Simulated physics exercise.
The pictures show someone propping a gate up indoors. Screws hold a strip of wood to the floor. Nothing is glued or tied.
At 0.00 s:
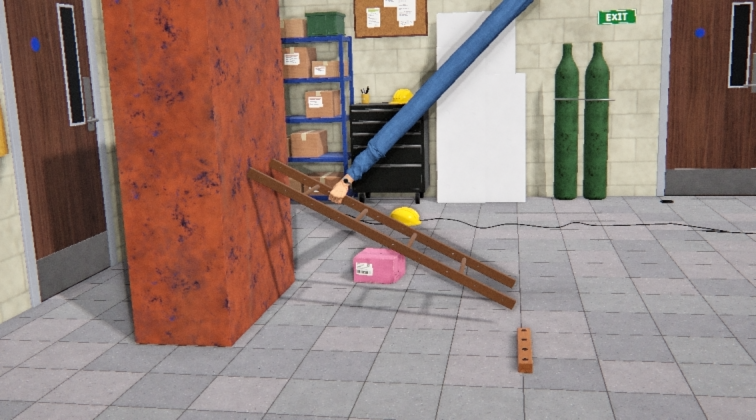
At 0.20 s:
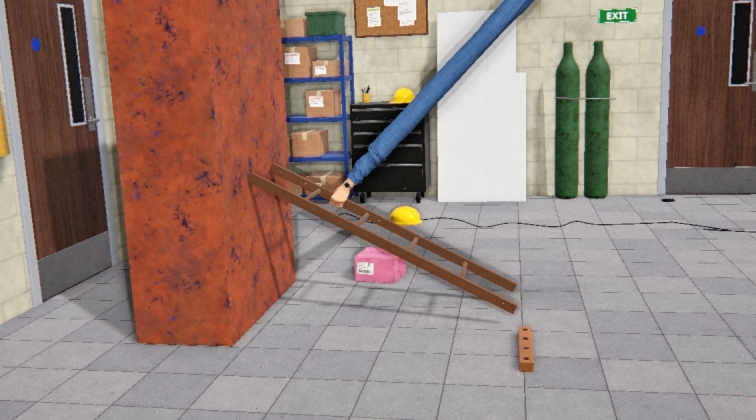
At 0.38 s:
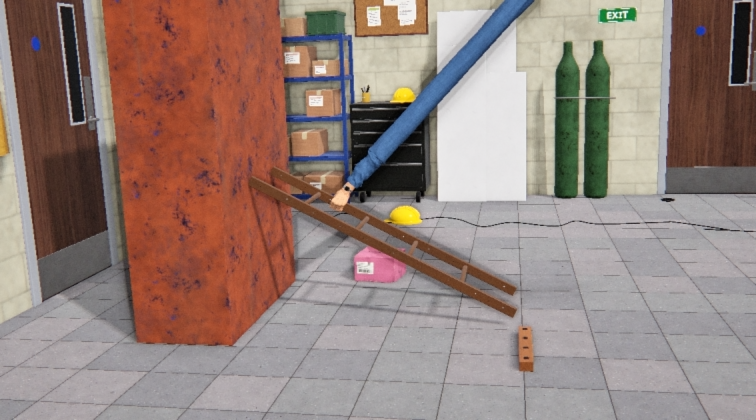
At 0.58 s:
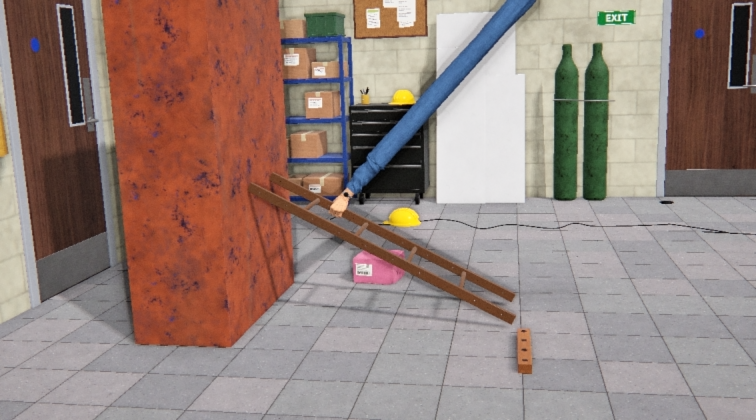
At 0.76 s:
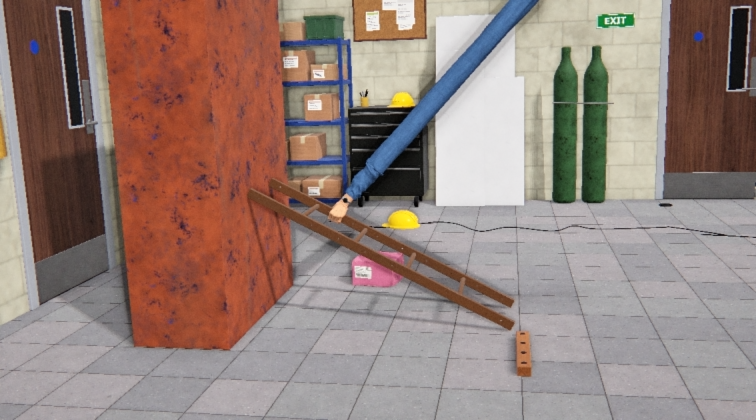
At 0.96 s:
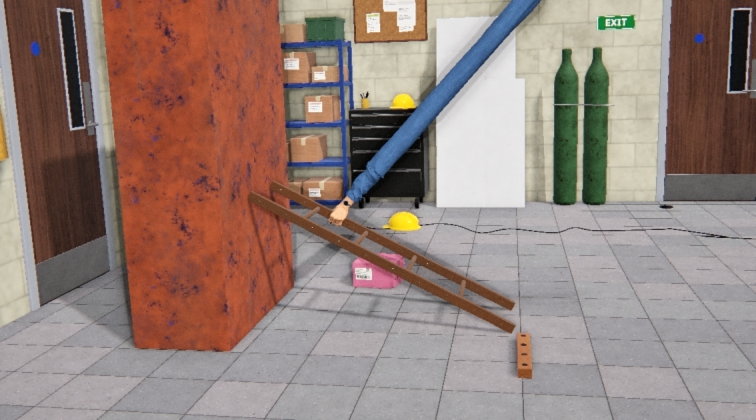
A brown gate, gripped by a hand on a long blue-sleeved arm, sank slightly as it leaned against a big rusty-red block, with a pink parcel behind it and a small strip on the tiled floor.
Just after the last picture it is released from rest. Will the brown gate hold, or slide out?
Here the brown gate slides out and falls.
Around 1.22 s, brown gate leaning 8° off how it started near (393, 271).
Around 1.36 s, brown gate leaning 25° off how it started near (402, 309).
Around 1.58 s, brown gate leaning 29° off how it started near (403, 308).
Finally (4.0 s), the brown gate slips down, near (404, 314); nothing else stirs.
